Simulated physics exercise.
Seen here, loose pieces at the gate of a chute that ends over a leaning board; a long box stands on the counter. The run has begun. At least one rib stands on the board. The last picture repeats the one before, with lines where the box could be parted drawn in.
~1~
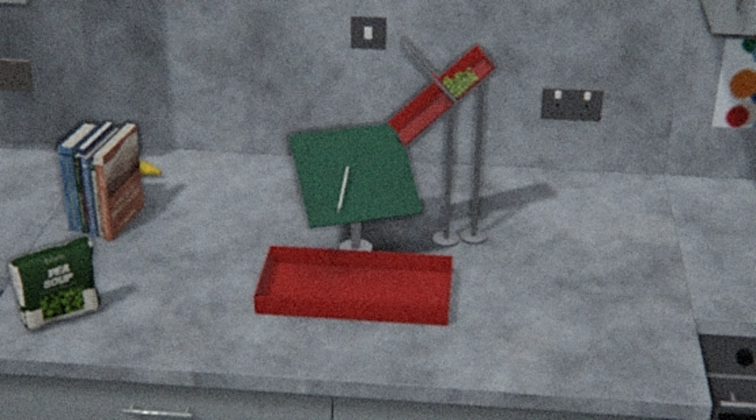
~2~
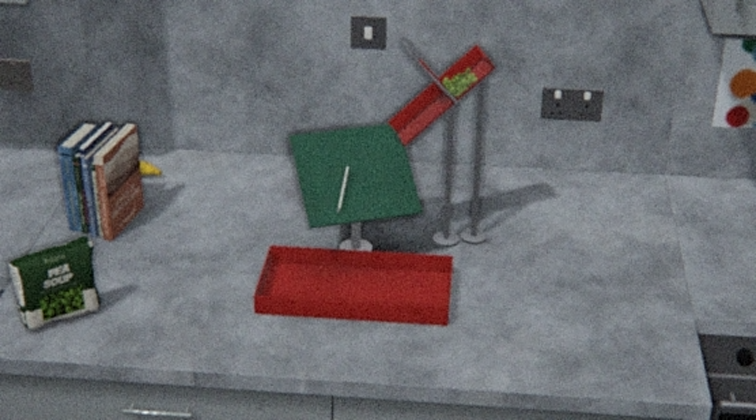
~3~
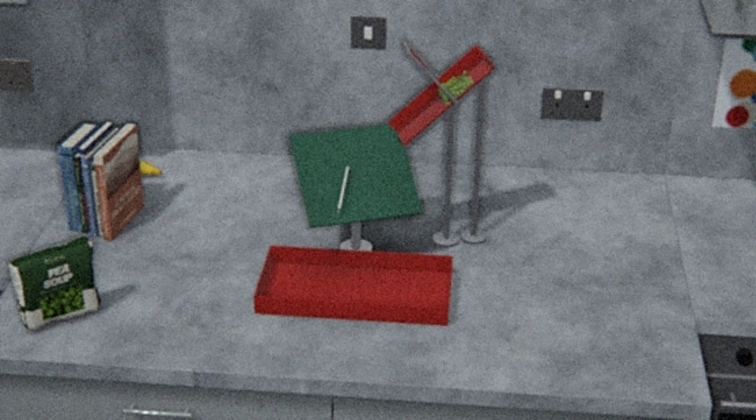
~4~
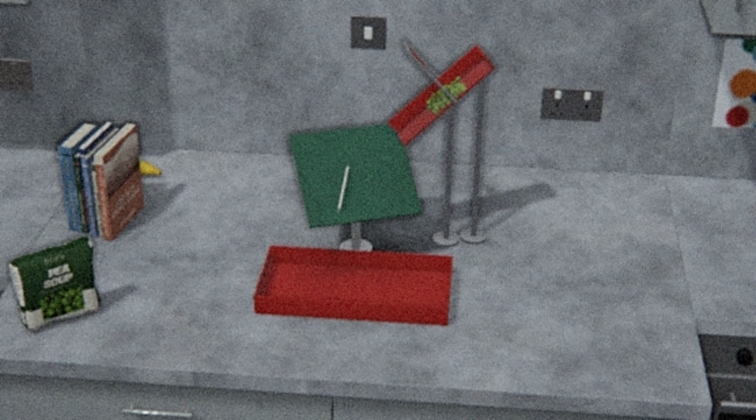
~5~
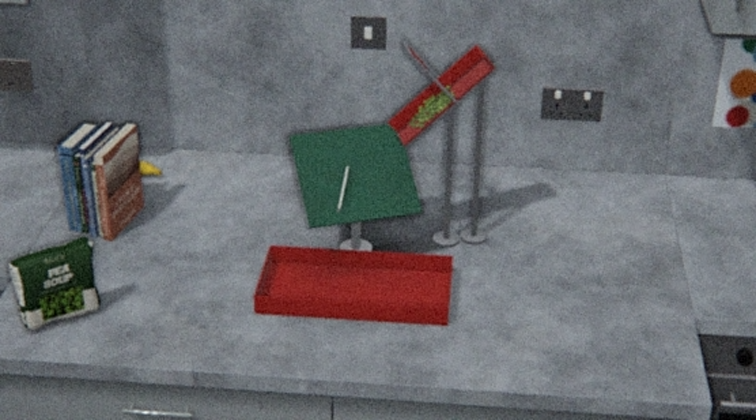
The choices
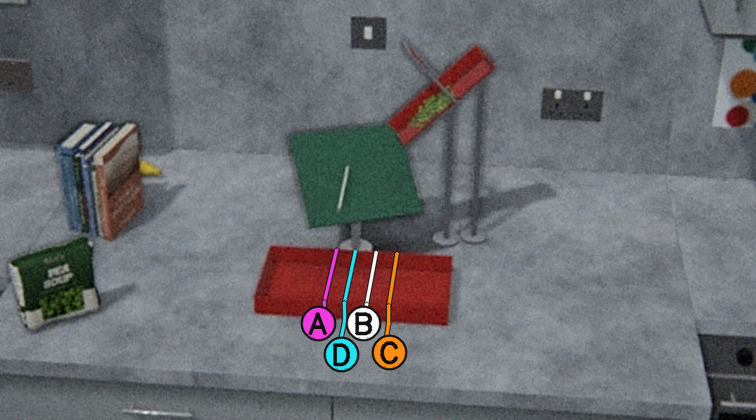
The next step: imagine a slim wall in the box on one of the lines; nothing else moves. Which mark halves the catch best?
It is D.
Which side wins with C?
More lands on the left.
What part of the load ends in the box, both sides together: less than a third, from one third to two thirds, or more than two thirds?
More than two thirds.
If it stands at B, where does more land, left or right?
More lands on the left.
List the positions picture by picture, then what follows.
The first picture shows load behind the gate near (461, 83), dried peas; lip of the chute near (401, 140), sloping fairly steeply.
The second picture shows middle of the board near (356, 174), tilted fairly steeply; middle of its low edge near (367, 220); of its high edge near (345, 129).
The third picture shows front corners of the box near (254, 296) and (448, 308), empty; front of the load near (440, 95).
The fourth picture shows middle of the load near (447, 96); its front near (429, 108), close to a third of the way to the lip; rib from (348, 167) to (339, 208).
The fifth picture shows middle of the load near (433, 104); its front near (412, 124), the bulk of the way to the lip.
On the marked copy, line A crosses the front rim at (324, 300); line B crosses the front rim at (366, 303); line C crosses the front rim at (388, 304); line D crosses the front rim at (344, 302).
Choosing A, of what is caught, a small share on the left of the divider, the bulk on the right.
Choosing B, of what is caught, the bulk on the left of the divider, close to a quarter on the right.
Choosing C, of what is caught, all but a few on the left of the divider, a small share on the right.
Choosing D, of what is caught, close to two thirds on the left of the divider, close to a third on the right.
